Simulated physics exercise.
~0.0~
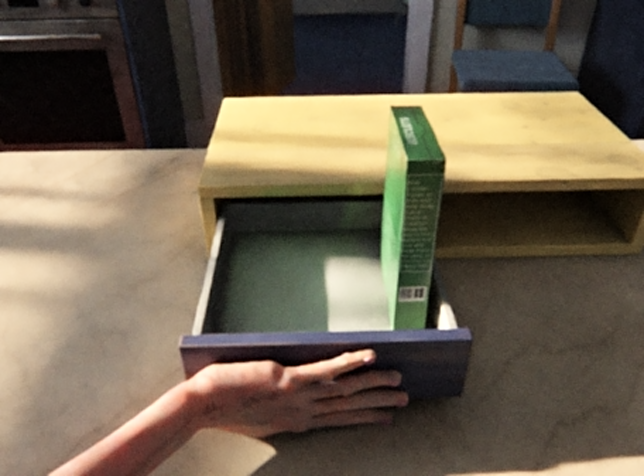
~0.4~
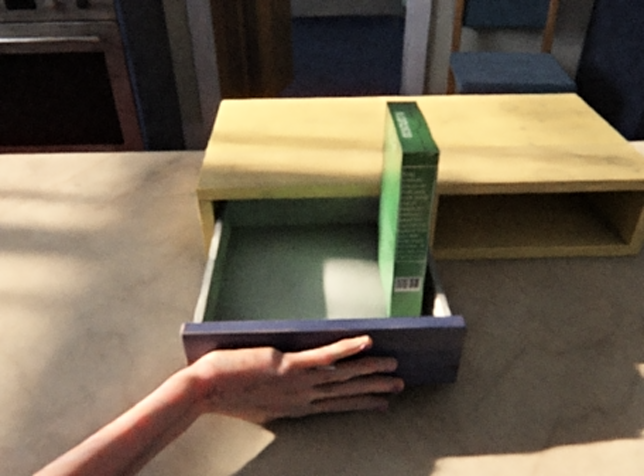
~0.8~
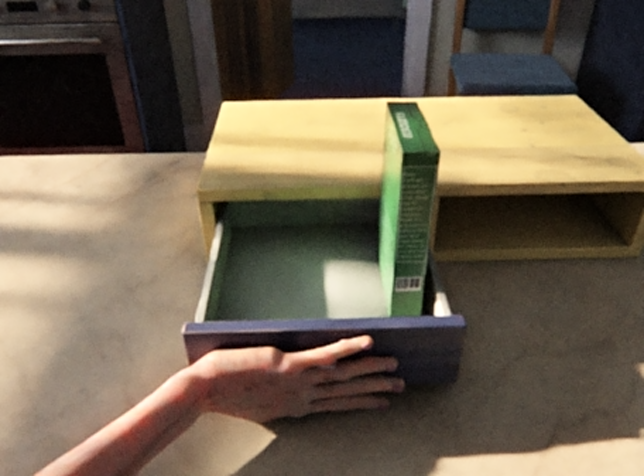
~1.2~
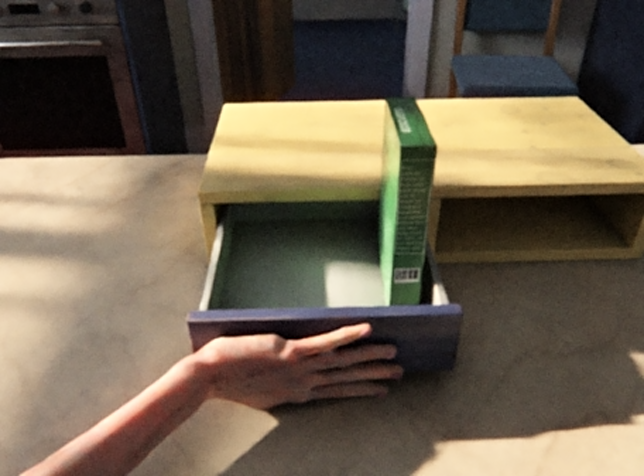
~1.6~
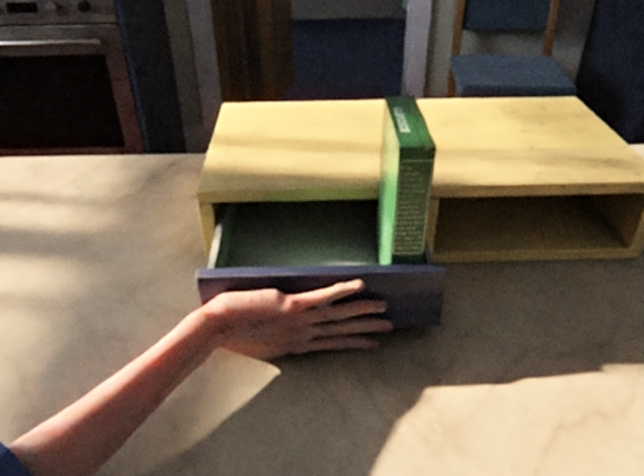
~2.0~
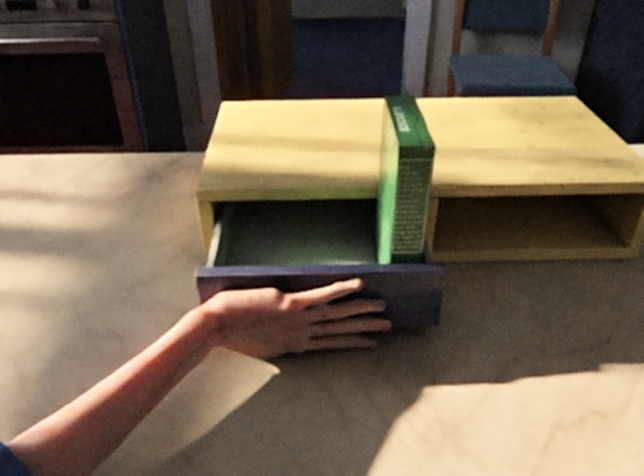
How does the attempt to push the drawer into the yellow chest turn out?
The drawer does not close. It jams partway in and stays partly open, with the tall green packet still standing upright inside it.
